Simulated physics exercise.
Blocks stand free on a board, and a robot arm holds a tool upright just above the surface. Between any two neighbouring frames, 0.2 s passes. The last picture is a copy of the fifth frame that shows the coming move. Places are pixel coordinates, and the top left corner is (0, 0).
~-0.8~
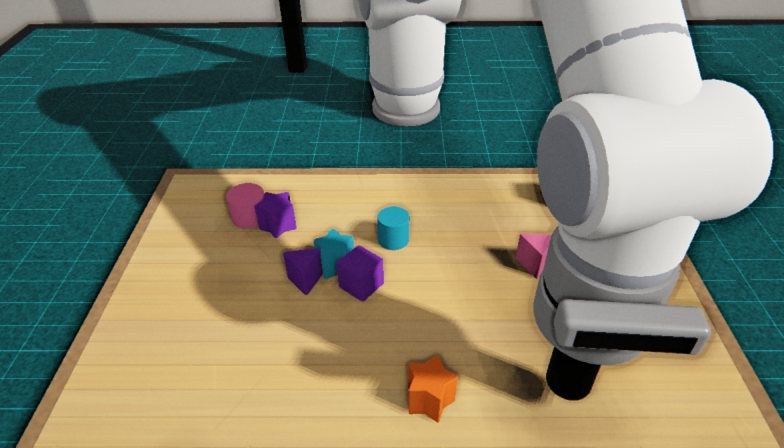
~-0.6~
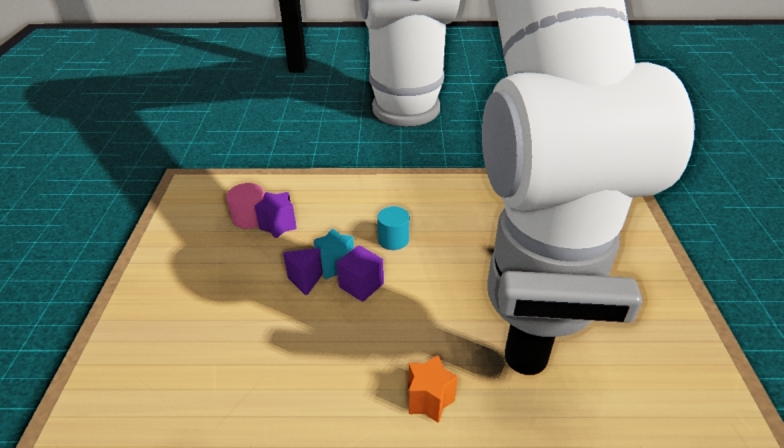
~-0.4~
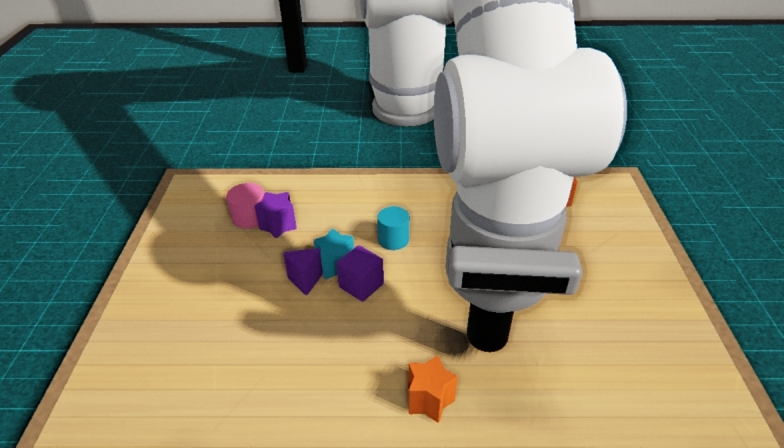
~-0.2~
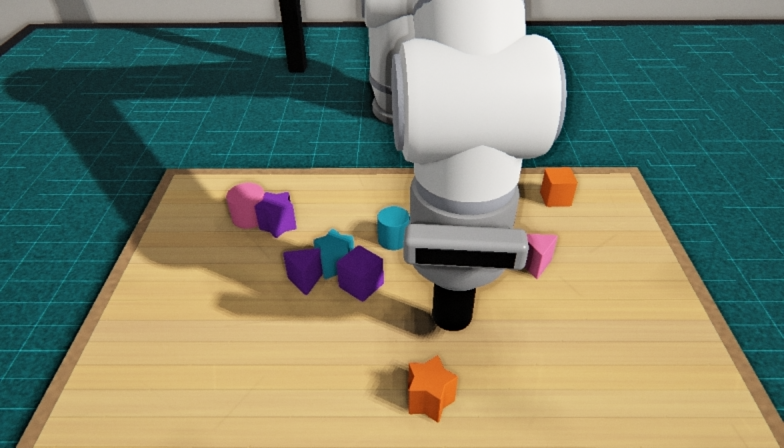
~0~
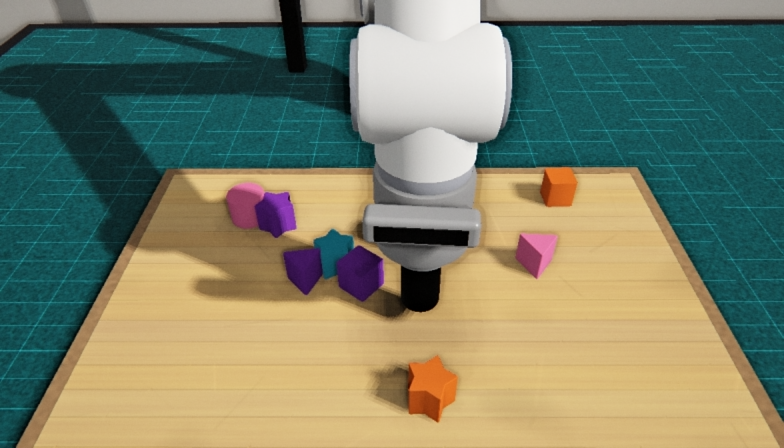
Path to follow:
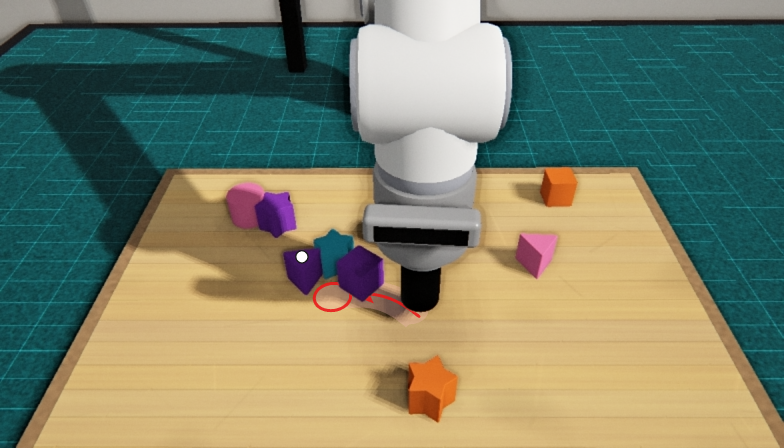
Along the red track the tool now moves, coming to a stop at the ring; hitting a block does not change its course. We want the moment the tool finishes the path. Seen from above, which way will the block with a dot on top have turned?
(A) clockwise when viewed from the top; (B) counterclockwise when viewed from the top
Answer: B.
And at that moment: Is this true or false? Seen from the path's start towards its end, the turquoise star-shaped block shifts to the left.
The statement is false.
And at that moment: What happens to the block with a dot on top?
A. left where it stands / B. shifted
Letter B.
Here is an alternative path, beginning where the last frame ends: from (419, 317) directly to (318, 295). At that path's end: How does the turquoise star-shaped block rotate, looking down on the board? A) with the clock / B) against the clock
I choose B.
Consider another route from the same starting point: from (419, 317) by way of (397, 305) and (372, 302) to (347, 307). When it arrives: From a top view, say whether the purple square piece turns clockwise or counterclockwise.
It goes clockwise.
The line goes from (419, 317) through (394, 300) and (364, 294) to (333, 297); the dot is on the purple triangle.
What follows on the original path. Halfway along, tool (379, 278); purple triangle (298, 256), turned 20° anticlockwise; turquoise star-shaped block (327, 237); purple square piece (349, 257).
At the end, tool (331, 279); purple triangle (285, 255), turned 45° anticlockwise; turquoise star-shaped block (311, 226), turned 40° clockwise; purple square piece (314, 251), turned 25° clockwise; turquoise round block unmoved.
